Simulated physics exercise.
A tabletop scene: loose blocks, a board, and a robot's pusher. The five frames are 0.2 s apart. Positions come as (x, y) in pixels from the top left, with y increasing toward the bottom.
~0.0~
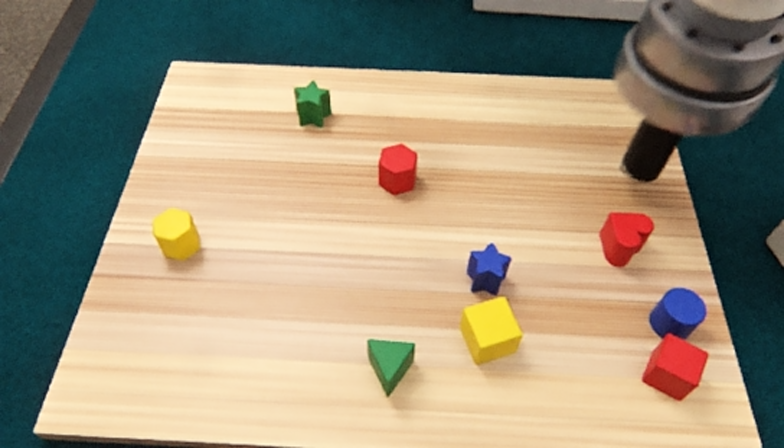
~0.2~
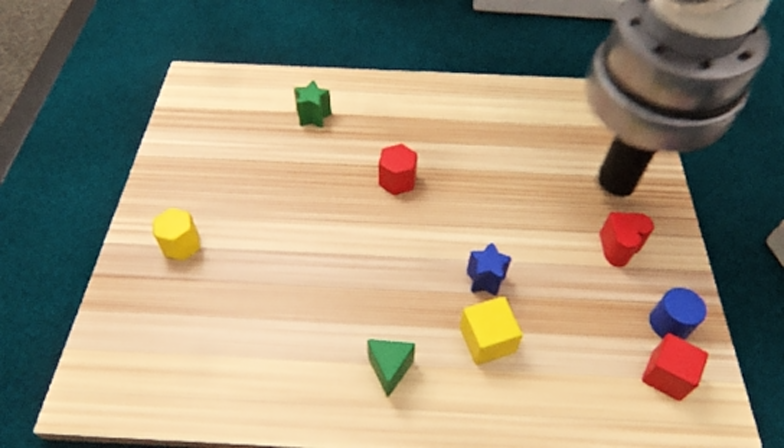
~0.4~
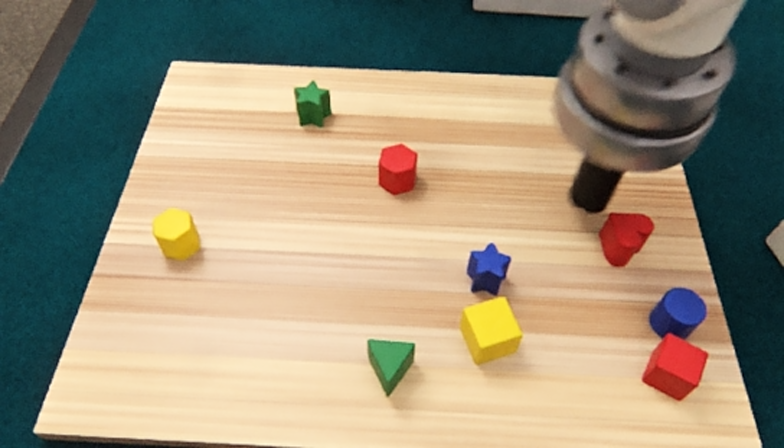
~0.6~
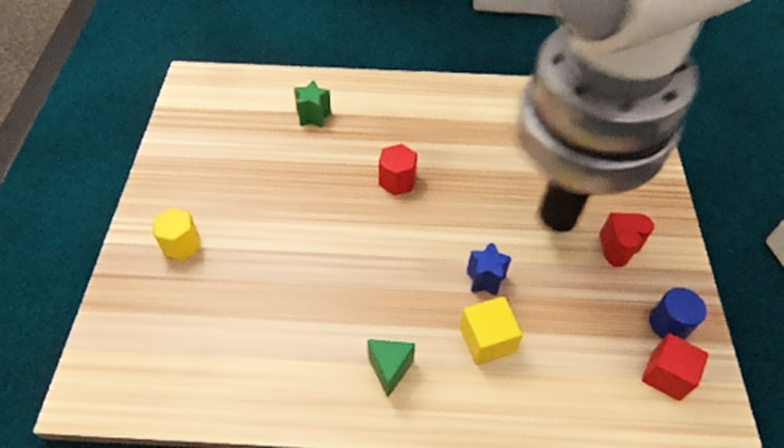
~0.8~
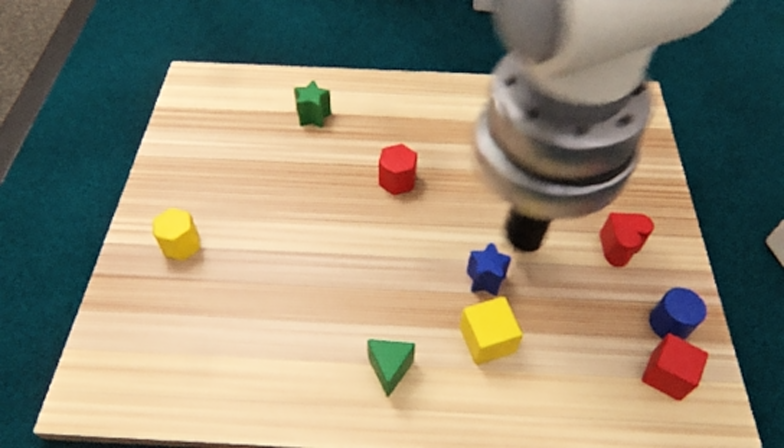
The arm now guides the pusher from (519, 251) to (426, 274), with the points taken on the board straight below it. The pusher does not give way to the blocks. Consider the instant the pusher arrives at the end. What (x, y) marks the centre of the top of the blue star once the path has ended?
Pixel (457, 282).
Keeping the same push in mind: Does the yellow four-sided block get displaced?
The answer is no.
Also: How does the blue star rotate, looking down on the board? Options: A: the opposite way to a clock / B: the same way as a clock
The answer is A.
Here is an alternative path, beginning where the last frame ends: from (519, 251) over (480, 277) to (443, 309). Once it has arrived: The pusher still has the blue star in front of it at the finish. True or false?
This is true.
On the path given first. Halfway along, pusher (475, 248); blue star (469, 274), turned 30° anticlockwise.
At the end, pusher (428, 259); blue star (457, 282), turned 70° anticlockwise; yellow four-sided block in place.
